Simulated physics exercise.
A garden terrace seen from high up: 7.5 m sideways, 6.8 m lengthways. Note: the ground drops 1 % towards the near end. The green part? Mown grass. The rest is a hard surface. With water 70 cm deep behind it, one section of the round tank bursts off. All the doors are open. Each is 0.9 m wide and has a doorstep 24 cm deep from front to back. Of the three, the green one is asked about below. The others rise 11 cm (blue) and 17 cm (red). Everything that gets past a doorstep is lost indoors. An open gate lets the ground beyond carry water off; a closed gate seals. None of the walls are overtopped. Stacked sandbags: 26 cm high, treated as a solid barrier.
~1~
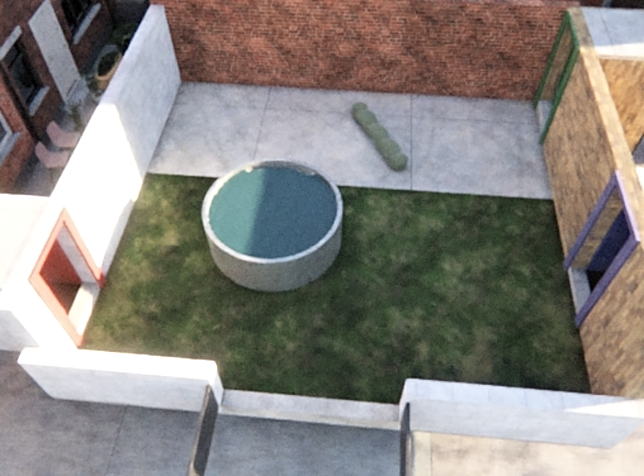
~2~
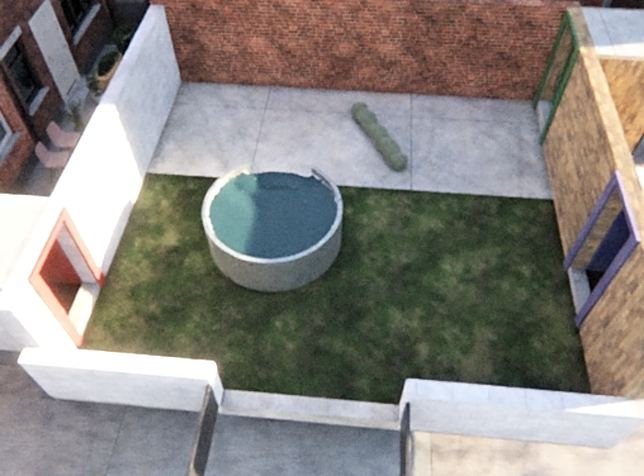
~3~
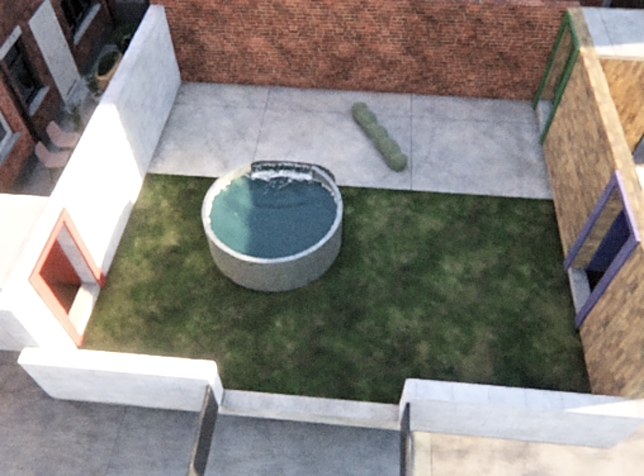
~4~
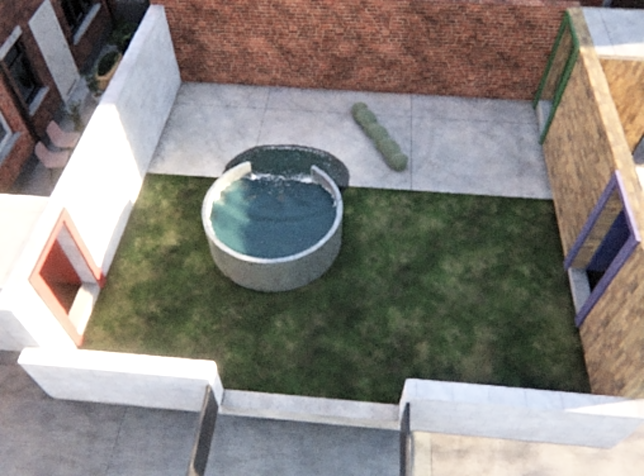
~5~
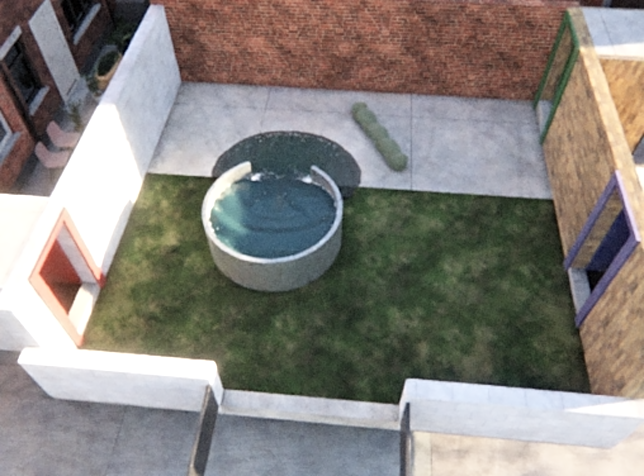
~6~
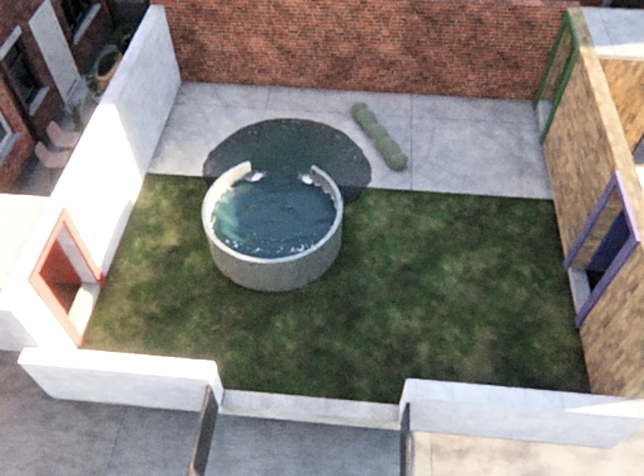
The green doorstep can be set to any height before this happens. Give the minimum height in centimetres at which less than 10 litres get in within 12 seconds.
6.5 cm.
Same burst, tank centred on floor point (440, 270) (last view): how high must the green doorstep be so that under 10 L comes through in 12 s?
Close to 23 cm would do it.
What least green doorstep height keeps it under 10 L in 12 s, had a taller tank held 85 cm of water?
The step needs to be some 9.0 cm.
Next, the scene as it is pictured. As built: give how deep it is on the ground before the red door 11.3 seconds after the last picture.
8.5 cm.
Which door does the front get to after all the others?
I'd go with the blue door.
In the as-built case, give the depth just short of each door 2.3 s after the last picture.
Green door: 0 cm; blue door: 0 cm; red door: 0 cm.
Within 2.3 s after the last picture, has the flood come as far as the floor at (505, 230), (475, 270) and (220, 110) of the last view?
Point by point, the first is spared, the second spared and the third awash.
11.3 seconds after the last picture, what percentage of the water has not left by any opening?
Around 98 per cent of the water.
Then, 0.7 s after the last picture water covers 20 % of the floor, deepest (30 cm) near (279, 185); it has not reached the green door.
Then, 2.3 s after the last picture water covers 35 % of the floor, deepest (26 cm) near (189, 86); it has not reached the green door.
Then, 11.3 s after the last picture water covers 95 % of the floor, deepest (10 cm) near (68, 375); 3 cm at the green door, 0 litres in over its 25 cm doorstep.
At the green door as built, the water peaked near 10 cm, 3.1 s after the last picture.
With a doorstep of 6 cm, 13 litres would have come in within the 12 s; with 8 cm, 3 litres. So under 10 litres takes about 6.5 cm.
